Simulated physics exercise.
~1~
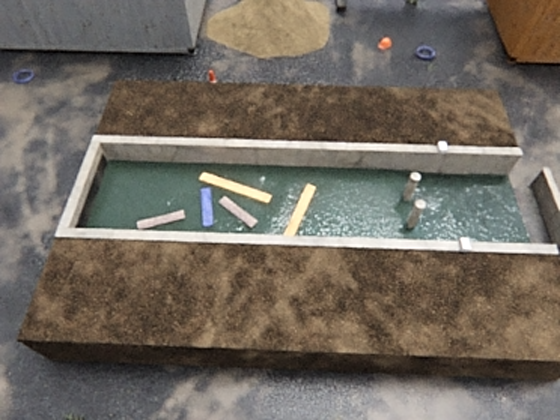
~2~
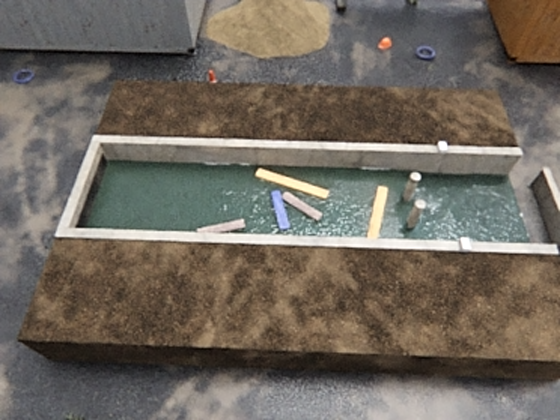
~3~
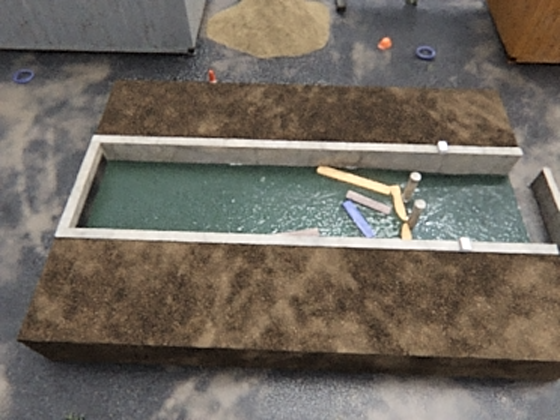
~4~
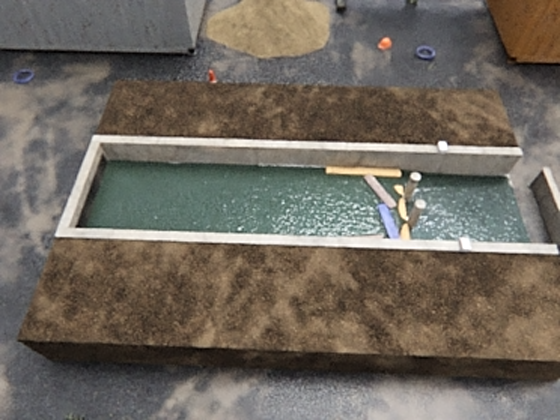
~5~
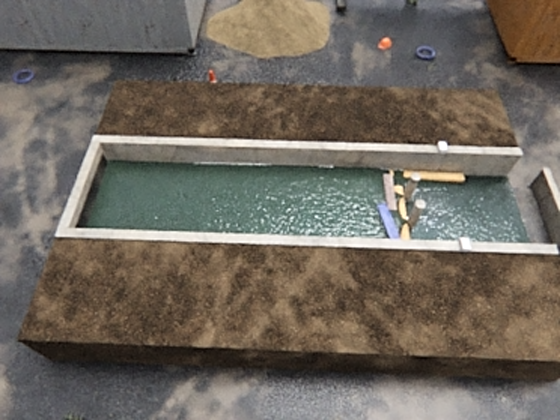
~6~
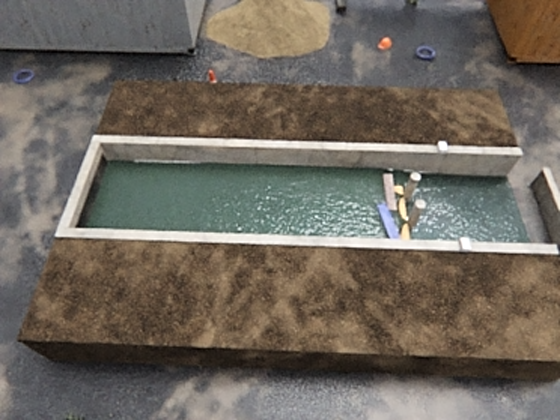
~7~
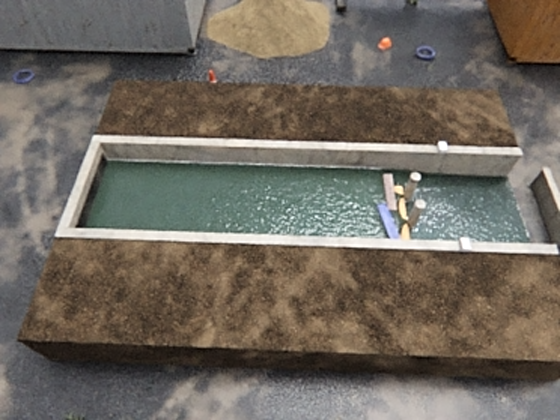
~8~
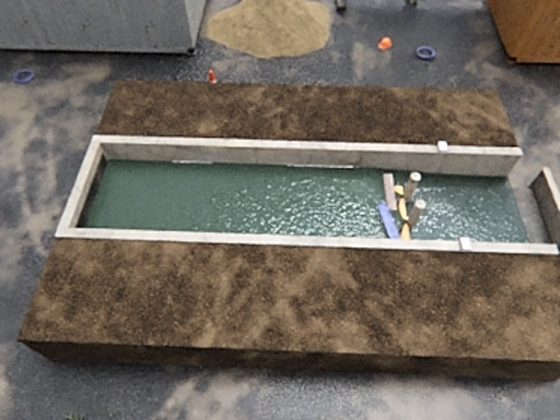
Floating boards drift right along a channel, and most jam against two upright posts.
